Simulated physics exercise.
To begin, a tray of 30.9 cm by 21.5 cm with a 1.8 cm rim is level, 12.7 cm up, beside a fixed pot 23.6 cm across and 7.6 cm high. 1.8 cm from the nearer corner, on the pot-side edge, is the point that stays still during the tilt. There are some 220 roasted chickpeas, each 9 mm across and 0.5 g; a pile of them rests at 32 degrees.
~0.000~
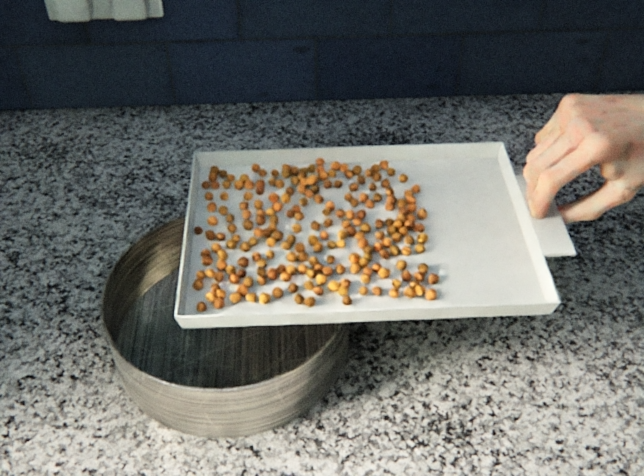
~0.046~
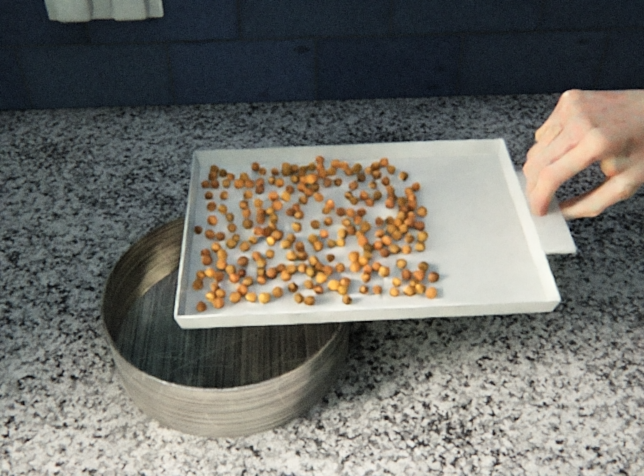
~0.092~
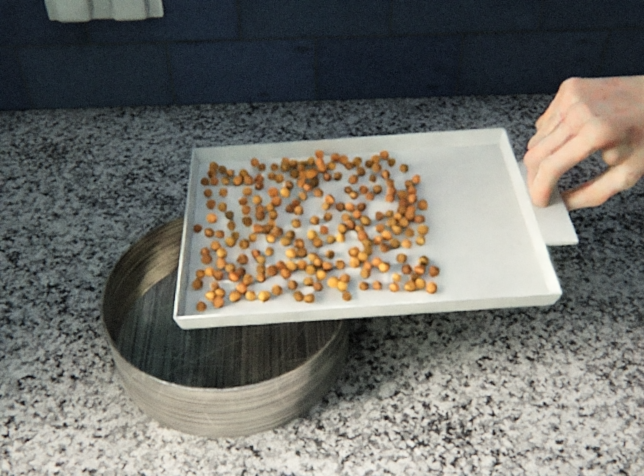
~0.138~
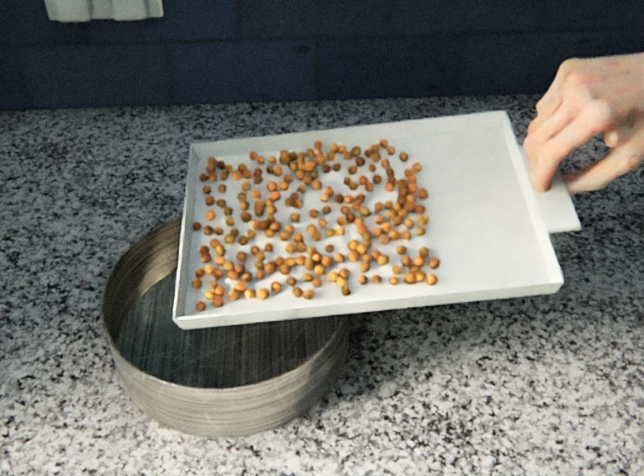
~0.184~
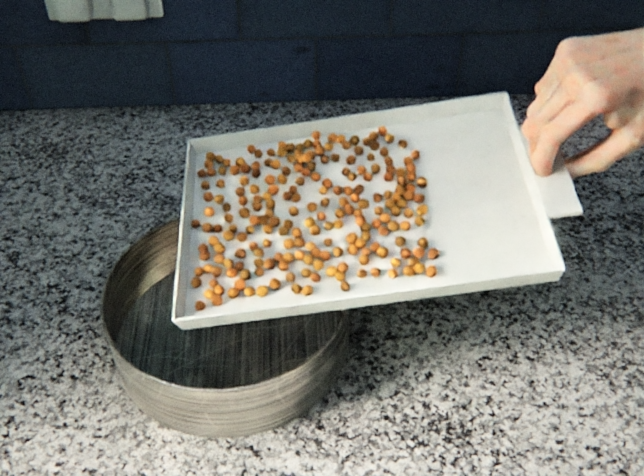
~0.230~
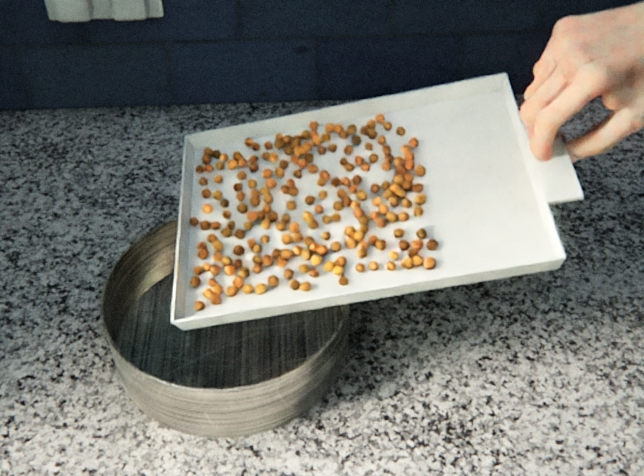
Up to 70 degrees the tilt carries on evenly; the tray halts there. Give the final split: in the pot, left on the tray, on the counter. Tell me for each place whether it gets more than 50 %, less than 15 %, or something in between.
Pot: Little; left on the tray: More than half; counter: Little.
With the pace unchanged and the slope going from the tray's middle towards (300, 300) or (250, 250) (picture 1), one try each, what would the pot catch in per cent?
I'd put it at about 0 per cent for the first tilt and about 5 per cent for the second.
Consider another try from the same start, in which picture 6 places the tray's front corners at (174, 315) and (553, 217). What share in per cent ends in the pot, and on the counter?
Final per cent - pot 10, counter 5.
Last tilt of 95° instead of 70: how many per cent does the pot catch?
In that case, near 40 percent.
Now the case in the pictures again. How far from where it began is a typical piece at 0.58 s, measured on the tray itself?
Roughly 6 cm.
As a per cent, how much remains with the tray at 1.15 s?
I'd say close to 90 per cent.
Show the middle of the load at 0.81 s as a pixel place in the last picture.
The load's centre is near (191, 230) at that time.
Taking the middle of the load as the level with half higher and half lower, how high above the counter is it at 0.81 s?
Around 20 cm up.
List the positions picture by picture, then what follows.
In the first picture, tray tilt 0 degrees, front corners at (180, 313) and (555, 299); middle of the pieces at (315, 226); pot at (227, 288).
In the second picture, tray tilt 1 degrees, front corners at (180, 314) and (555, 296); middle of the pieces at (315, 225).
In the third picture, tray tilt 3 degrees, front corners at (179, 314) and (557, 289); middle of the pieces at (315, 220).
In the fourth picture, tray tilt 6 degrees, front corners at (178, 315) and (558, 278), lowest corner left front; middle of the pieces at (314, 214).
In the fifth picture, tray tilt 10 degrees, front corners at (177, 317) and (559, 266), lowest corner left front; middle of the pieces at (312, 207).
In the sixth picture, tray tilt 13 degrees, front corners at (176, 318) and (559, 254), lowest corner left front; middle of the pieces at (310, 200); pot at (227, 288). Its pace works out near 80 degrees a second.
After 0.58 s, tilt 41 degrees; the tray holds 100 %, the pot 0 %.
After 0.81 s, tilt 59 degrees; the tray holds 100 %, the pot 0 %.
After 1.15 s, tilt 70 degrees; the tray holds 90 %, the pot 5 %.
By 1.7 s all is still; pot 5 %, tray 90 %, counter 5 %.
